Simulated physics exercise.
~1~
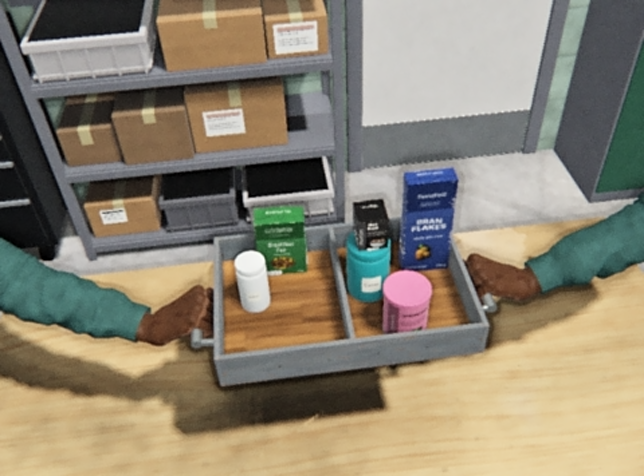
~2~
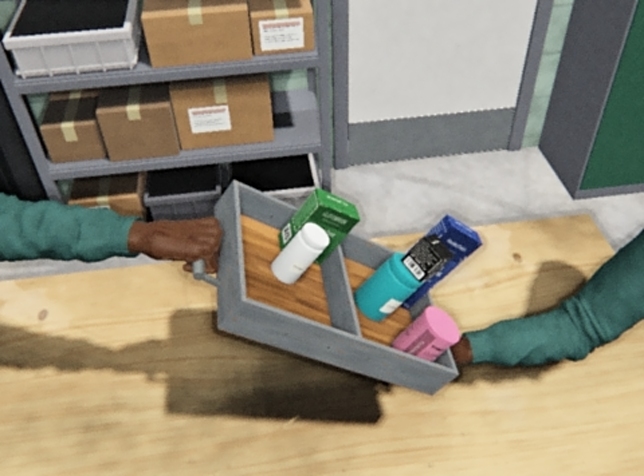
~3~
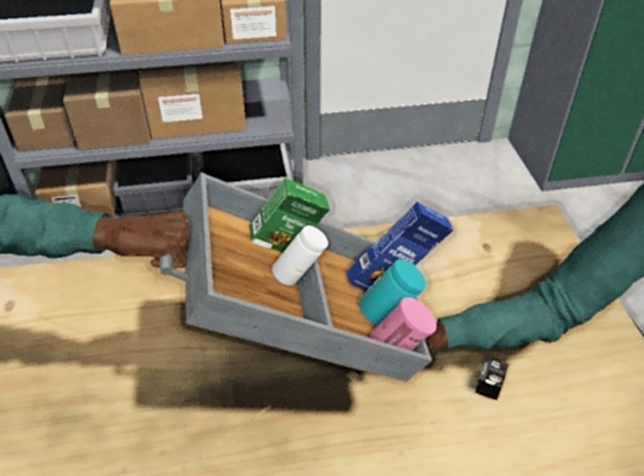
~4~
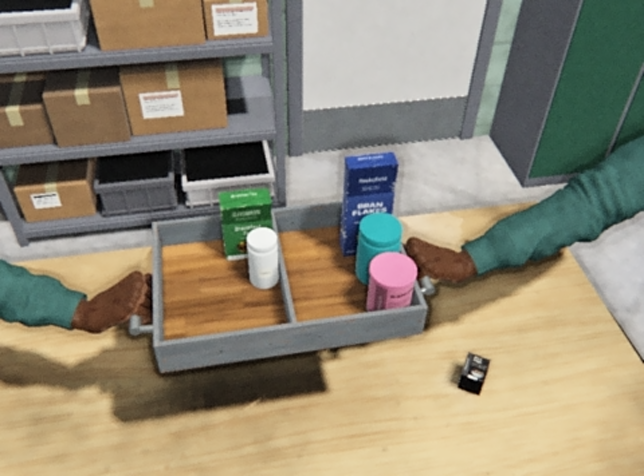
In this clip, two hands tilt a divided crate of packets and containers down to the right, and several items lean and slide before a small black carton falls onto the table. The crate is levelled with the other five items upright inside, the carton lying outside.
